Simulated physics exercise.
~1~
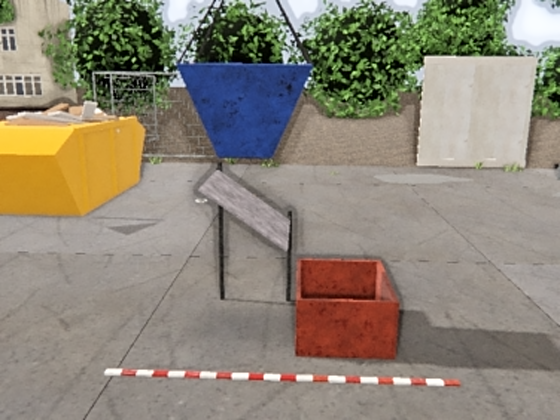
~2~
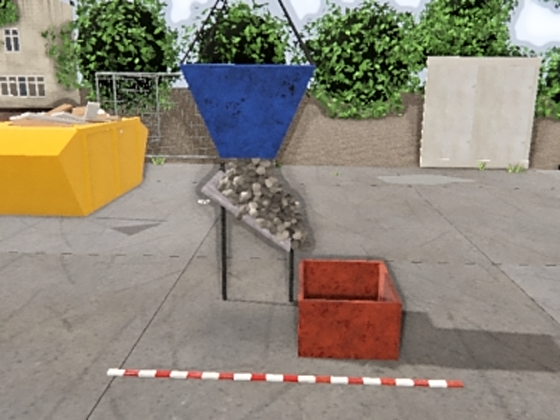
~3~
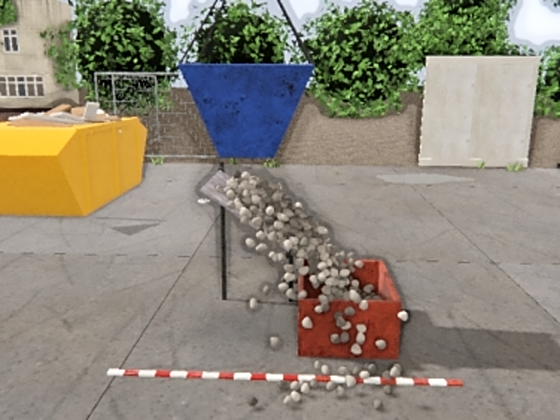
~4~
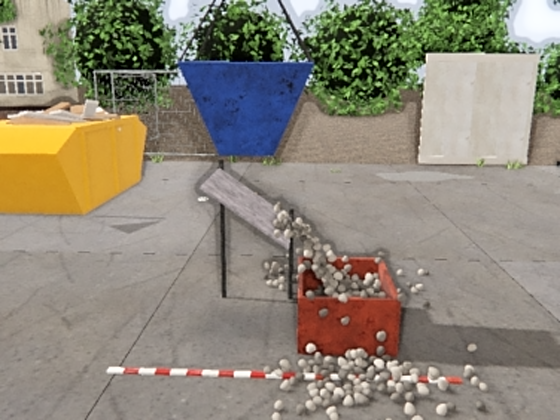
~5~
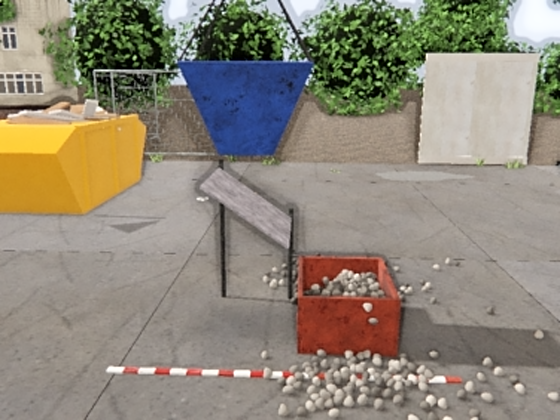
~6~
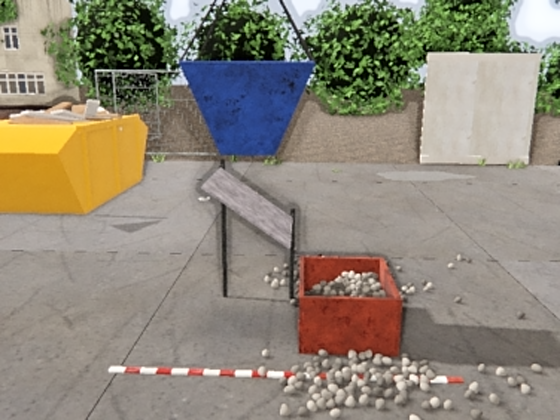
We see a blue skip hanging above a sloping slide and a red bin; round stones pour from its bottom, tumble down the slope and drop into the bin, many spilling onto the ground, until most rest inside and others lie scattered in front and to the right.
